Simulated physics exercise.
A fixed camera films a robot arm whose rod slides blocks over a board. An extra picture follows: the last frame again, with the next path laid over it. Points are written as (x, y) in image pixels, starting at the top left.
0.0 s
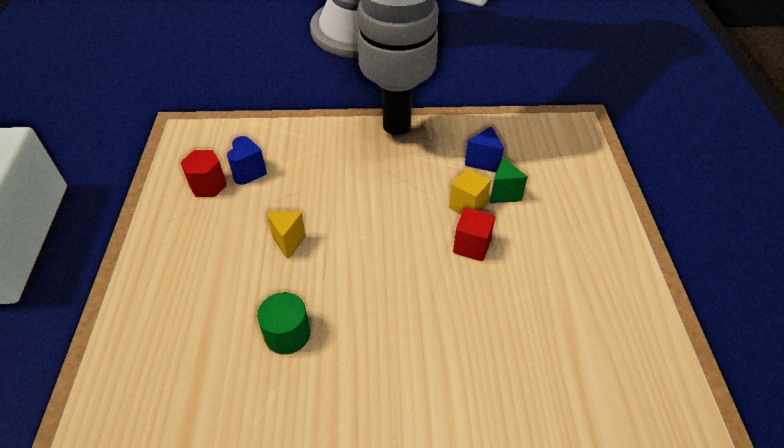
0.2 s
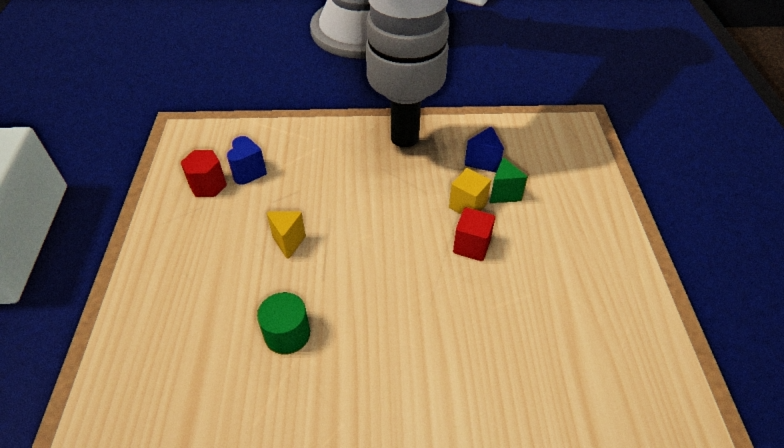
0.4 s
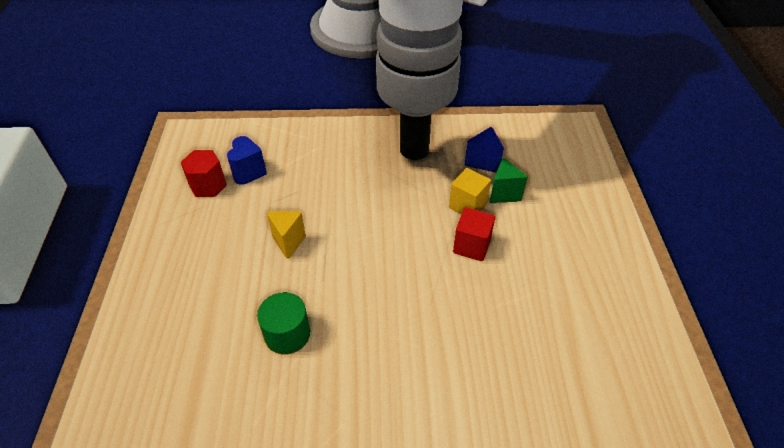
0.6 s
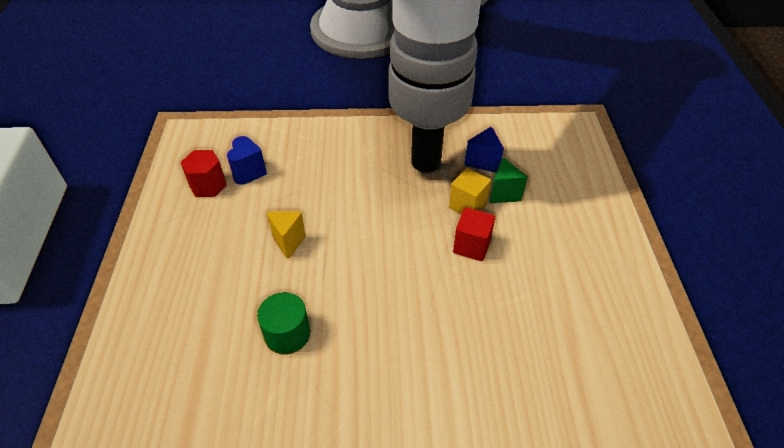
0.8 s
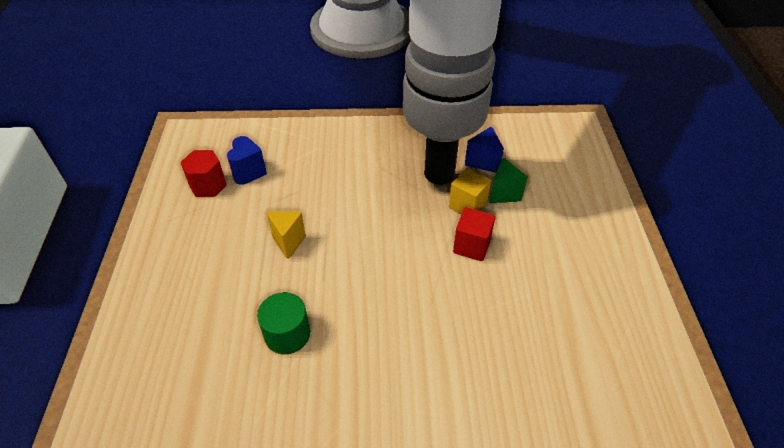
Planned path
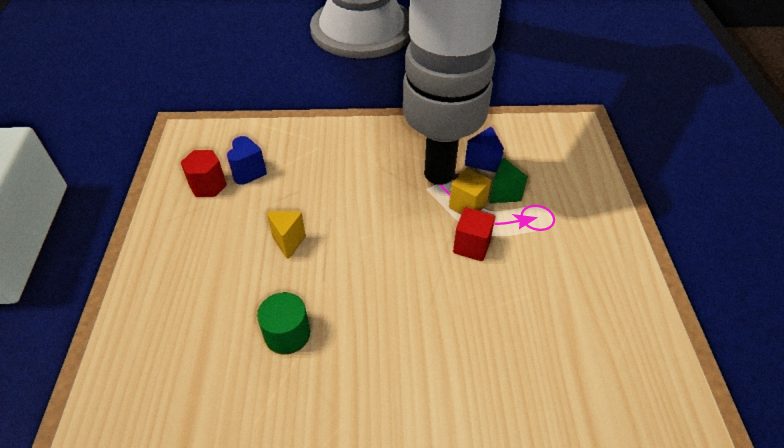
The clip opens on a wooden board scattered with red, blue, yellow and green blocks, a robotic arm's black rod near its far edge. The rod moves steadily toward the viewer and to the right, ending close beside the yellow square block, while all the blocks stay in place.
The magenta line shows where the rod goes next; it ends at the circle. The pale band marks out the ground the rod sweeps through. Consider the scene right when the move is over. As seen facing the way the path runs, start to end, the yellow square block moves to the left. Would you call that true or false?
That claim is false.
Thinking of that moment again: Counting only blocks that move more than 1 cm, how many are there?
Answer: One block.
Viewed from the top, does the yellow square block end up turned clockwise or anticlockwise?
From above, the yellow square block will be seen to turn clockwise.
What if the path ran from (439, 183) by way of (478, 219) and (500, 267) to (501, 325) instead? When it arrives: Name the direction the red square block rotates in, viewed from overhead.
It turns clockwise.
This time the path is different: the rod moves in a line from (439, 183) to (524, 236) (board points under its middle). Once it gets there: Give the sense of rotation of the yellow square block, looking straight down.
Viewed from overhead, the yellow square block winds up turned clockwise.
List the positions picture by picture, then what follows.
The first picture shows rod's lower end (397, 126); yellow square block (472, 181); red square block (476, 222).
The second picture shows rod (405, 138); blocks still.
The third picture shows rod (414, 150); blocks still.
The fourth picture shows rod (426, 162); blocks still.
The fifth picture shows rod (439, 174); yellow square block (472, 181); red square block (476, 222).
Drawn move, from (439, 183) via (463, 208) and (498, 224), ending at (538, 218).
The first path, step by step. One third of the way, rod (465, 200); yellow square block (493, 200).
Two thirds of the way, rod (501, 215); yellow square block (527, 220), turned 25° clockwise.
At the end, rod (540, 209); yellow square block (535, 222), turned 45° clockwise; red square block still.
